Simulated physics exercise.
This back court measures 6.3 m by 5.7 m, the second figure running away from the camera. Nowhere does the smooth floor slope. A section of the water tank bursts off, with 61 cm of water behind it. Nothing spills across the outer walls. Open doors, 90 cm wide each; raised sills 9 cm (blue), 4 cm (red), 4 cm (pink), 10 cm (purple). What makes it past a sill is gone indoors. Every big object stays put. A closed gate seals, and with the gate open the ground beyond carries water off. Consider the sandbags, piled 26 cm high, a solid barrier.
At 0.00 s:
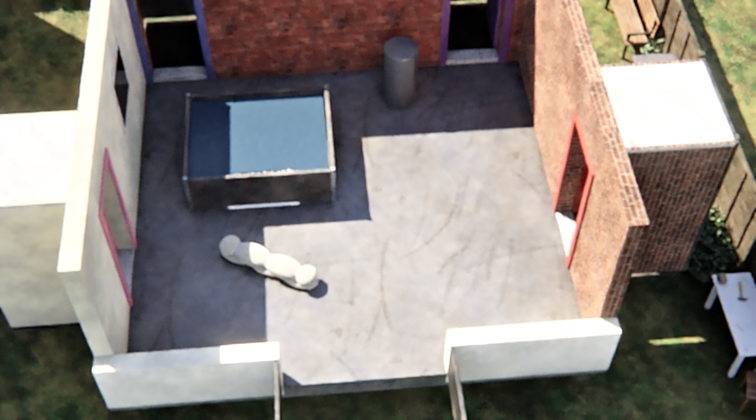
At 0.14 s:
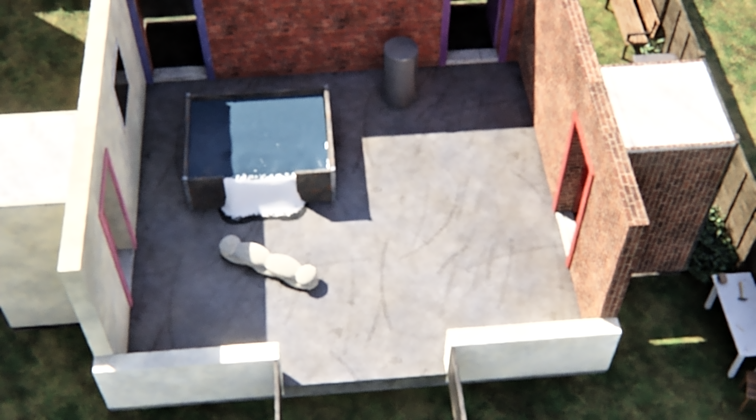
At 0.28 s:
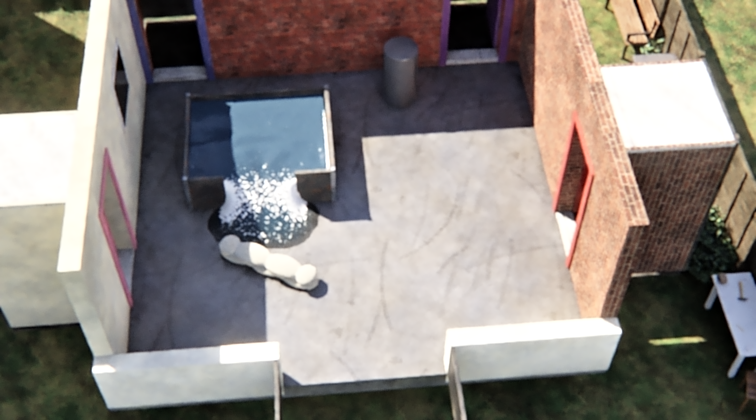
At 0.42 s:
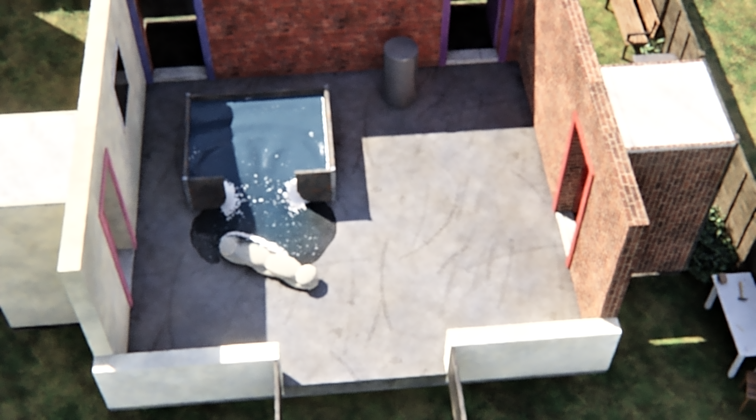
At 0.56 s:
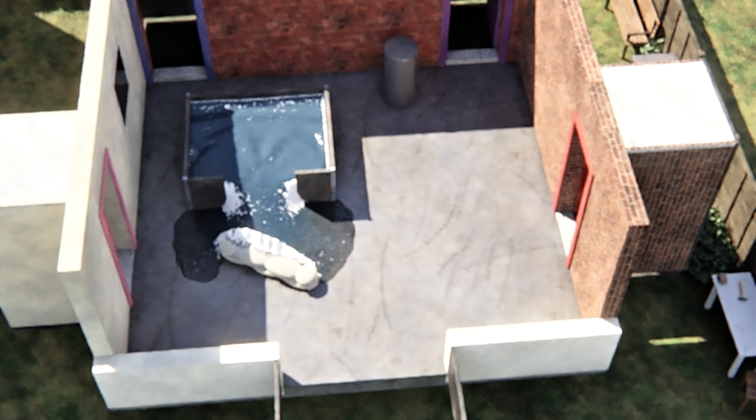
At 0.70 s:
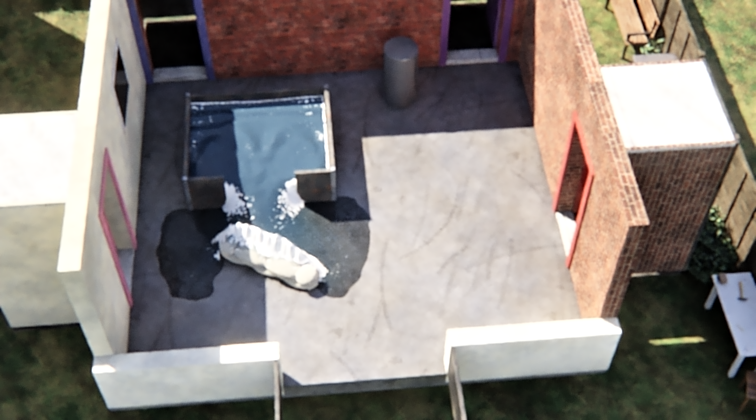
Water bursts from the front of a tank and spreads around sandbags across the floor.
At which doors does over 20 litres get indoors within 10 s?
Blue door: Falls short; red door: Tops the amount; pink door: Tops the amount; purple door: Falls short.
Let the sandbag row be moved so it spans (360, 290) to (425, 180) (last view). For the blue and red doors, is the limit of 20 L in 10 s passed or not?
Blue within the limit, red within the limit.
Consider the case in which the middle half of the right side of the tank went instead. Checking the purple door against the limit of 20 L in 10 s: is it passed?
Purple: Exceeds.
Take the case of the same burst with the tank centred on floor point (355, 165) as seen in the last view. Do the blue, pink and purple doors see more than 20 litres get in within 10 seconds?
Then: Blue not over, pink not over, purple under.
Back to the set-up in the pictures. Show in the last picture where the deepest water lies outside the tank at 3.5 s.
Roughly (246, 243).
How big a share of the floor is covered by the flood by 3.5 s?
Wet share: About 60 %.
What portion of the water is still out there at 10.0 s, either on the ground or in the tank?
Around 74 per cent of the water.
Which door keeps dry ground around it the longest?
The purple door.
After 1.4 s water covers 25 % of the floor and is deepest (42 cm) near (234, 244); blue door not reached, red door not reached, pink door 8 cm at the sill, 2 L in, purple door not reached.
After 2.2 s water covers 55 % of the floor and is deepest (32 cm) near (259, 252); blue door not reached, red door 3 cm at the sill, 0 L in, pink door 9 cm at the sill, 45 L in, purple door not reached.
After 3.5 s water covers 60 % of the floor and is deepest (26 cm) near (246, 243); blue door not reached, red door 12 cm at the sill, 42 L in, pink door 10 cm at the sill, 92 L in, purple door not reached.
After 6.0 s water covers 75 % of the floor and is deepest (14 cm) near (246, 243); blue door 6 cm at the sill, 0 L in, red door 9 cm at the sill, 104 L in, pink door 9 cm at the sill, 137 L in, purple door 4 cm at the sill, 0 L in.
After 10.0 s water covers 95 % of the floor and is deepest (8 cm) near (246, 243); blue door 4 cm at the sill, 0 L in, red door 7 cm at the sill, 138 L in, pink door 5 cm at the sill, 160 L in, purple door 7 cm at the sill, 0 L in.
